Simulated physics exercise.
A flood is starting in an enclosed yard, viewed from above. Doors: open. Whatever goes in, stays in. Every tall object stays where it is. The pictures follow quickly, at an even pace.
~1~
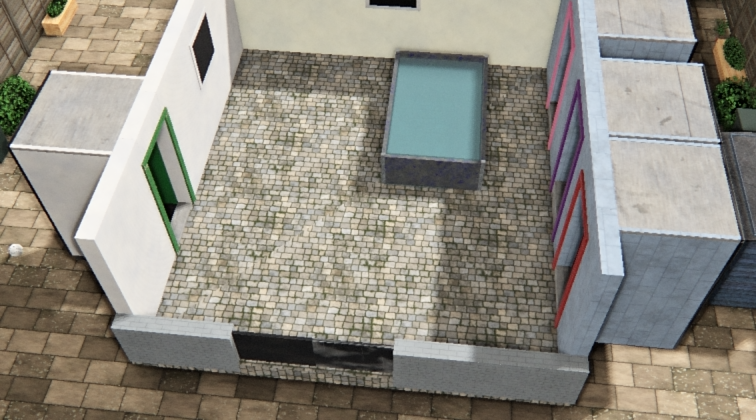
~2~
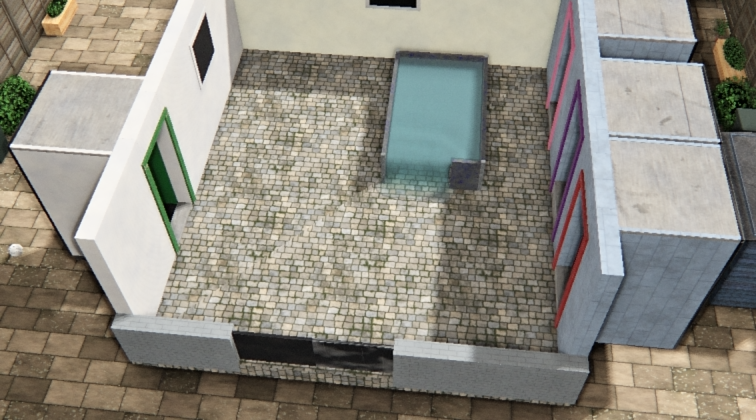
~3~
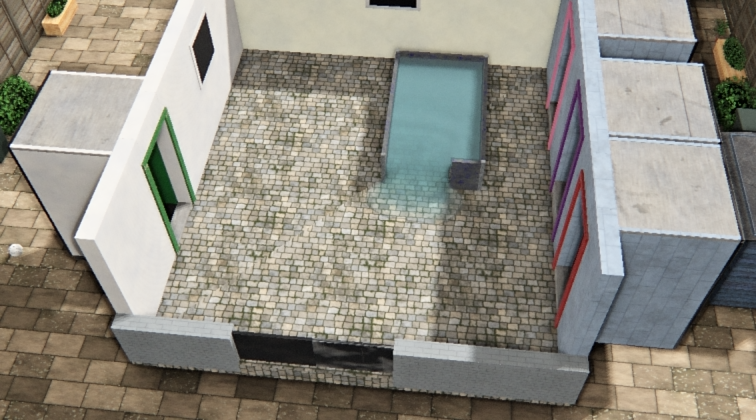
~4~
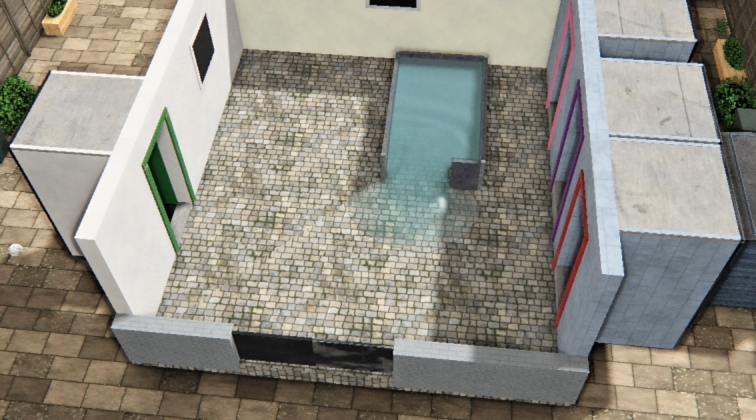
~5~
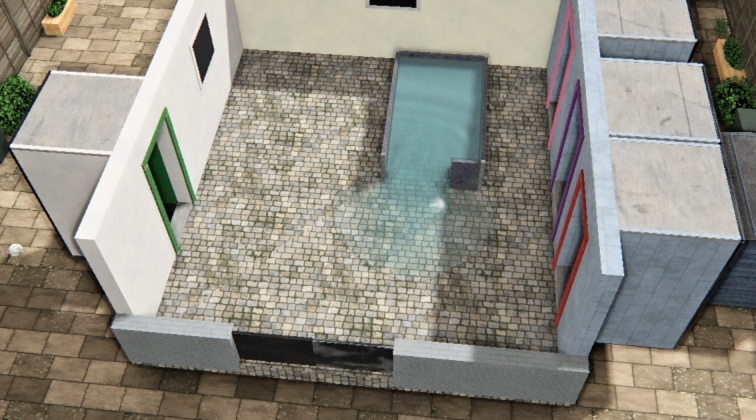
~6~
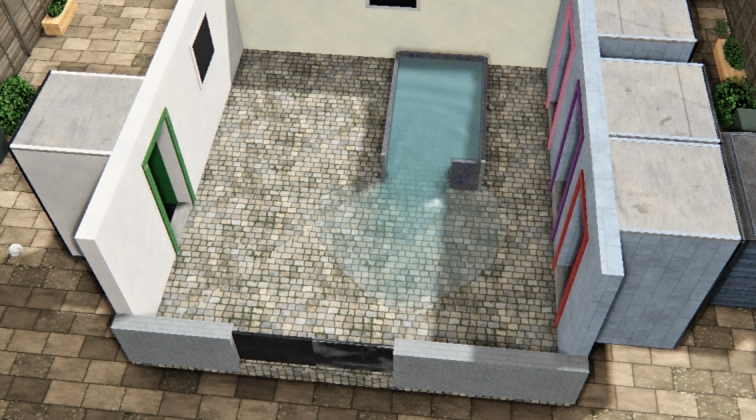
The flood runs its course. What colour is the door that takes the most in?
It is green.
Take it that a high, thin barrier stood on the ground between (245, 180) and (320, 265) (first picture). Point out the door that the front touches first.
The wave reaches the red door first.
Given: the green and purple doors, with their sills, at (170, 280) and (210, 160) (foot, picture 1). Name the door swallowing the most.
That would be the green door.
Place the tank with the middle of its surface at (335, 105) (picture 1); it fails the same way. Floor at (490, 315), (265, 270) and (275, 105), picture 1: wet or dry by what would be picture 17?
In the order given: Not reached, wetted and not reached.
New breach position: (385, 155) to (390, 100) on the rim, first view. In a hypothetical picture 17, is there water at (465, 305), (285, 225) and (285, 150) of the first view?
Taking them in the order you gave, I'd call them spared, sodden and sodden.
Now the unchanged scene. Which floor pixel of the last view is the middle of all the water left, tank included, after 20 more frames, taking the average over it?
I'd place it roughly at (390, 233).
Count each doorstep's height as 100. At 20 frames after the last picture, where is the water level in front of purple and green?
The first comes to about 0 percent, the second to about 120 percent.
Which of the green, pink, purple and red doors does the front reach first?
First: The red-painted one.
A moment on, water covers 30 % of the floor; red door not reached, green door not reached, purple door not reached, pink door not reached.
Next, water covers 40 % of the floor; red door wet at the sill, nothing in, green door not reached, purple door not reached, pink door not reached.
Then, water covers 45 % of the floor; red door wet at the sill, nothing in, green door wet at the sill, nothing in, purple door not reached, pink door not reached.
Later, water covers 85 % of the floor; red door wet at the sill, nothing in, green door a trickle in, purple door wet at the sill, nothing in, pink door wet at the sill, nothing in.
In the end, water covers 95 % of the floor; red door wet at the sill, nothing in, green door some in, purple door wet at the sill, nothing in, pink door wet at the sill, nothing in; the green door has let in the most.
